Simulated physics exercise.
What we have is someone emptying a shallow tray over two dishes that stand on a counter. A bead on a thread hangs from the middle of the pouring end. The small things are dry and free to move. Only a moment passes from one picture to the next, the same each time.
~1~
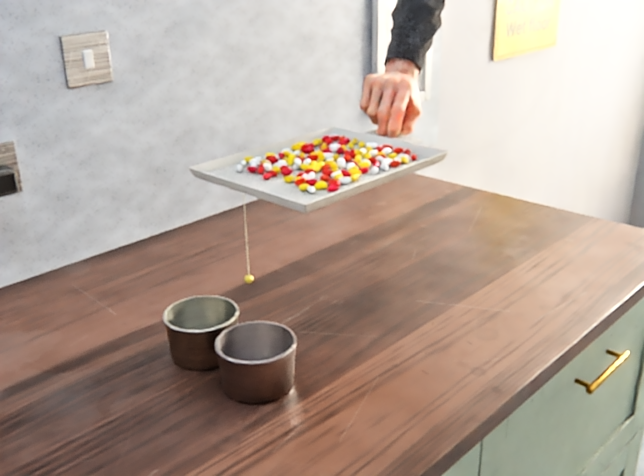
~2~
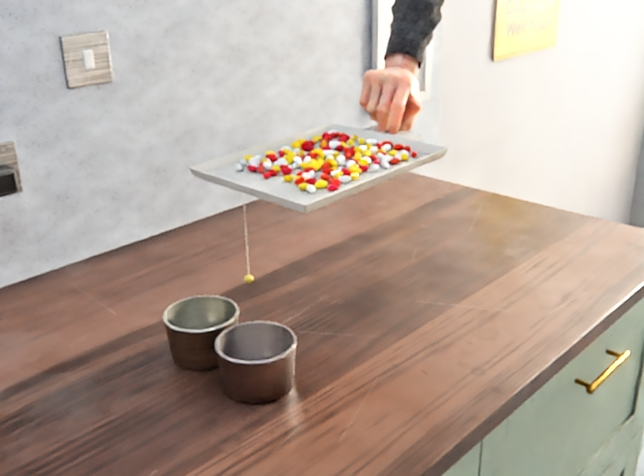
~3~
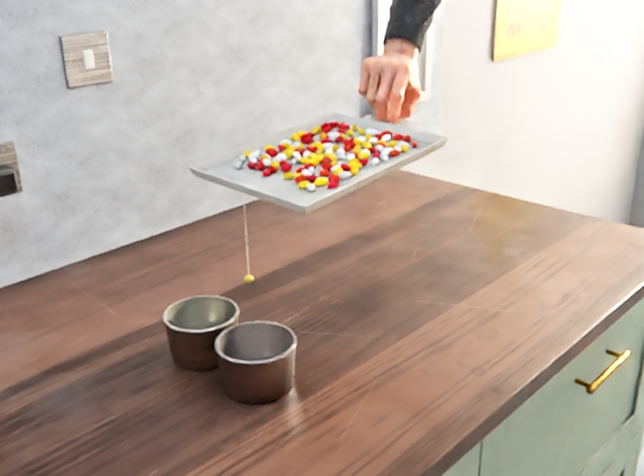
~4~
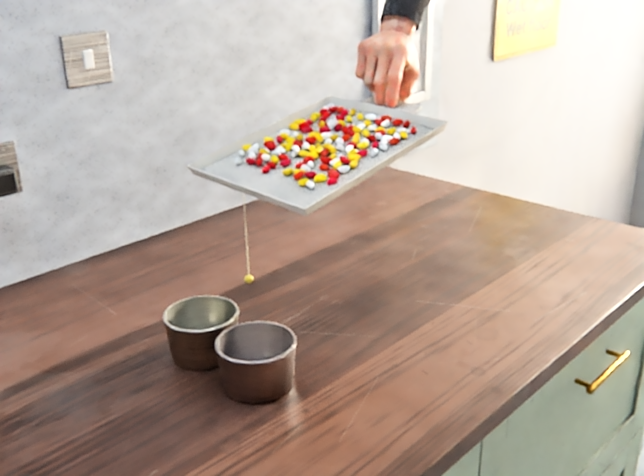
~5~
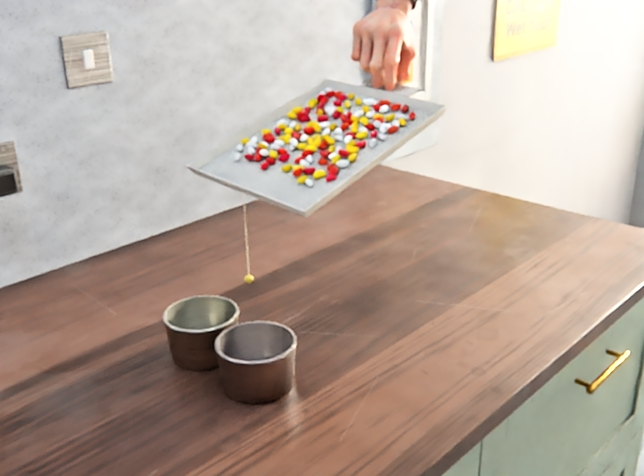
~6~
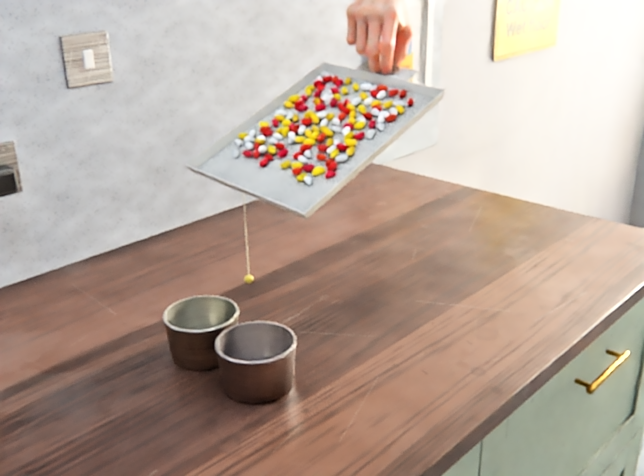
To begin with, a hand holds a shallow tray of red, yellow and white jelly beans level above two dishes on a wooden counter, a bead hanging on a thread beneath. The hand then raises the far end, slightly at first, until the tray slopes clearly toward its lower right corner.
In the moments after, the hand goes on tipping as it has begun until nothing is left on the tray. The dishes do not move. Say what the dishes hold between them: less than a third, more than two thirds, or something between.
In the dishes lies from one third to two thirds of it.
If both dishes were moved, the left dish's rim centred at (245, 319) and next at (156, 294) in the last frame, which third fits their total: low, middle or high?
In turn: In the middle band; under a third.
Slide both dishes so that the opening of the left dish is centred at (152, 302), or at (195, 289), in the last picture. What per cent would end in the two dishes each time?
The first gives 10 %, the second 50 %.
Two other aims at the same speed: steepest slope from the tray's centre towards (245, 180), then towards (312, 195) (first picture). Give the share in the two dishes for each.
Near 10 % and 10 %.
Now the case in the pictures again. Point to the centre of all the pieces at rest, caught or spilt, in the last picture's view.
At about (242, 364).
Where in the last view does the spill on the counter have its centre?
Close to (267, 348).
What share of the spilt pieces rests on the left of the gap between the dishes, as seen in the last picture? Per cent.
Roughly 30 in a hundred.
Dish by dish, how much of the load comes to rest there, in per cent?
Left dish: 20 %, right dish: 20 %.
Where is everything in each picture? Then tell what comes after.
In the first frame, corners of the pouring end at (193, 167) and (306, 202), level; middle of the load at (330, 161), jelly beans; left dish at (173, 343); right dish at (227, 374); bead on its thread at (249, 279).
In the second frame, corners of the pouring end at (193, 167) and (305, 203), level; middle of the load at (330, 158).
In the third frame, corners of the pouring end at (193, 166) and (305, 204), tipped barely, lowest at the right corner; middle of the load at (330, 152).
In the fourth frame, corners of the pouring end at (192, 165) and (305, 206), tipped a little, lowest at the right corner; middle of the load at (328, 142).
In the fifth frame, corners of the pouring end at (191, 164) and (304, 208), tipped clearly, lowest at the right corner; middle of the load at (327, 132).
In the sixth frame, corners of the pouring end at (190, 164) and (304, 210), tipped clearly, lowest at the right corner; middle of the load at (325, 123); left dish at (173, 343); right dish at (227, 374).
Soon after the last picture, tray tipped steeply; most on the tray; about a quarter in the air.
A little later, tray tipped past a quarter turn; a small part on the tray; about a quarter in the right dish; about a quarter in the left dish; about a third outside both; about a quarter in the air.
Later still, tray tipped past a quarter turn; about a quarter in the right dish; about a quarter in the left dish; about half outside both.
At rest, tray tipped past a quarter turn; about a quarter in the right dish; about a quarter in the left dish; about half outside both.
